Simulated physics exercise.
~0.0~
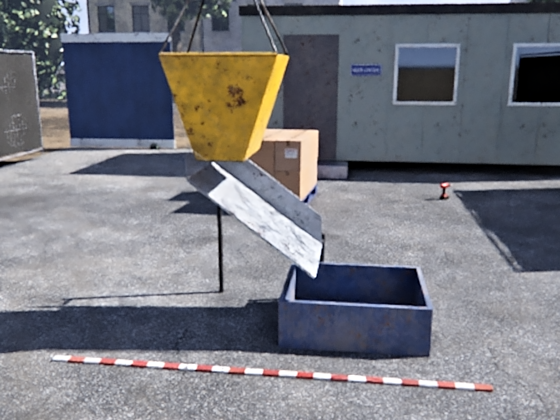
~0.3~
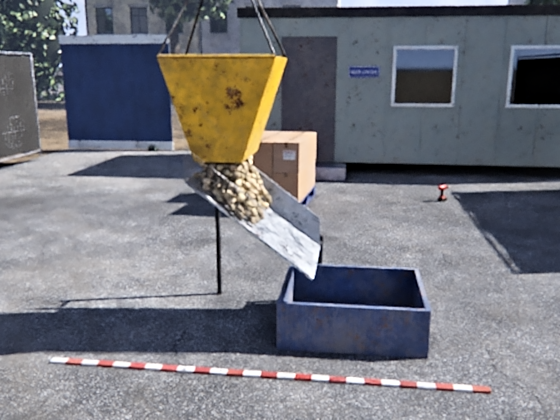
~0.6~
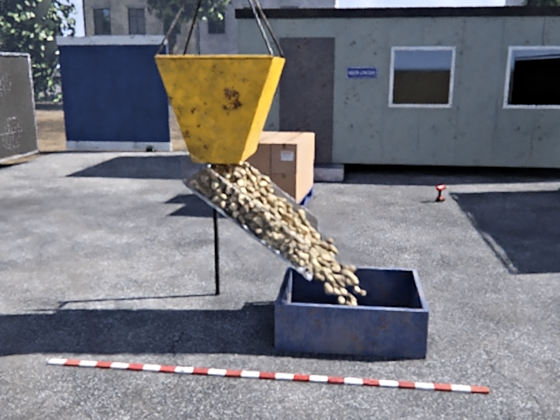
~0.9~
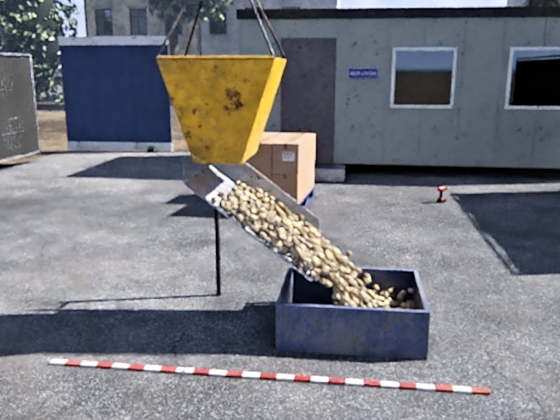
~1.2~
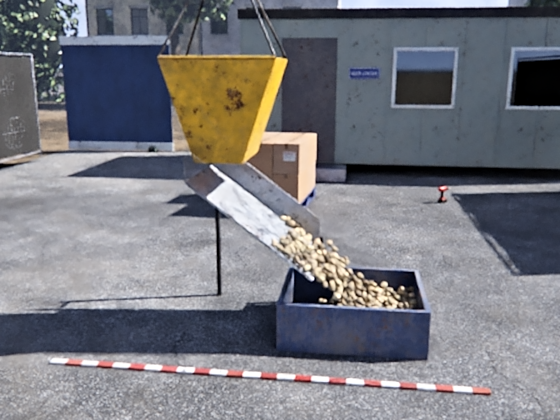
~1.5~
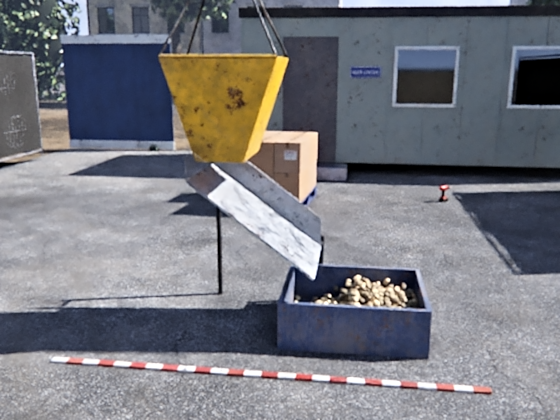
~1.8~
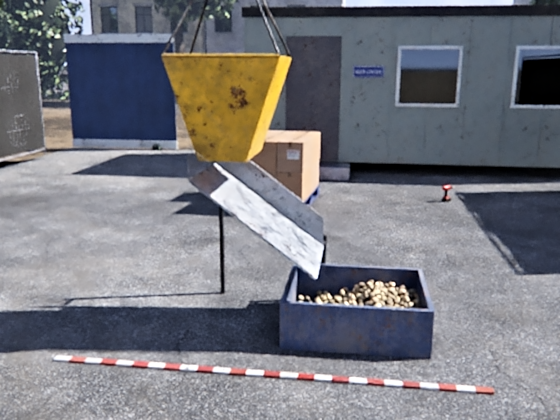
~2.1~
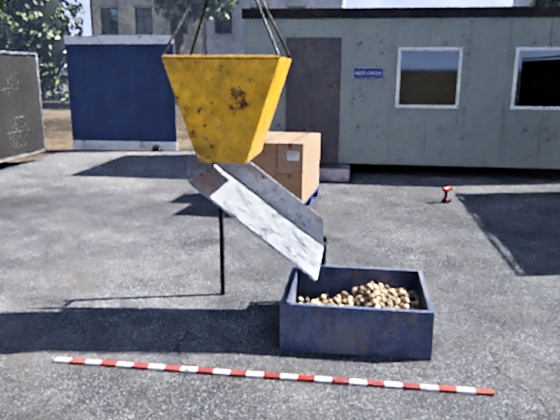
Paved yard with cabins, a hanging yellow hopper dropping pale stones down a sloping metal chute into a blue bin, where they settle.
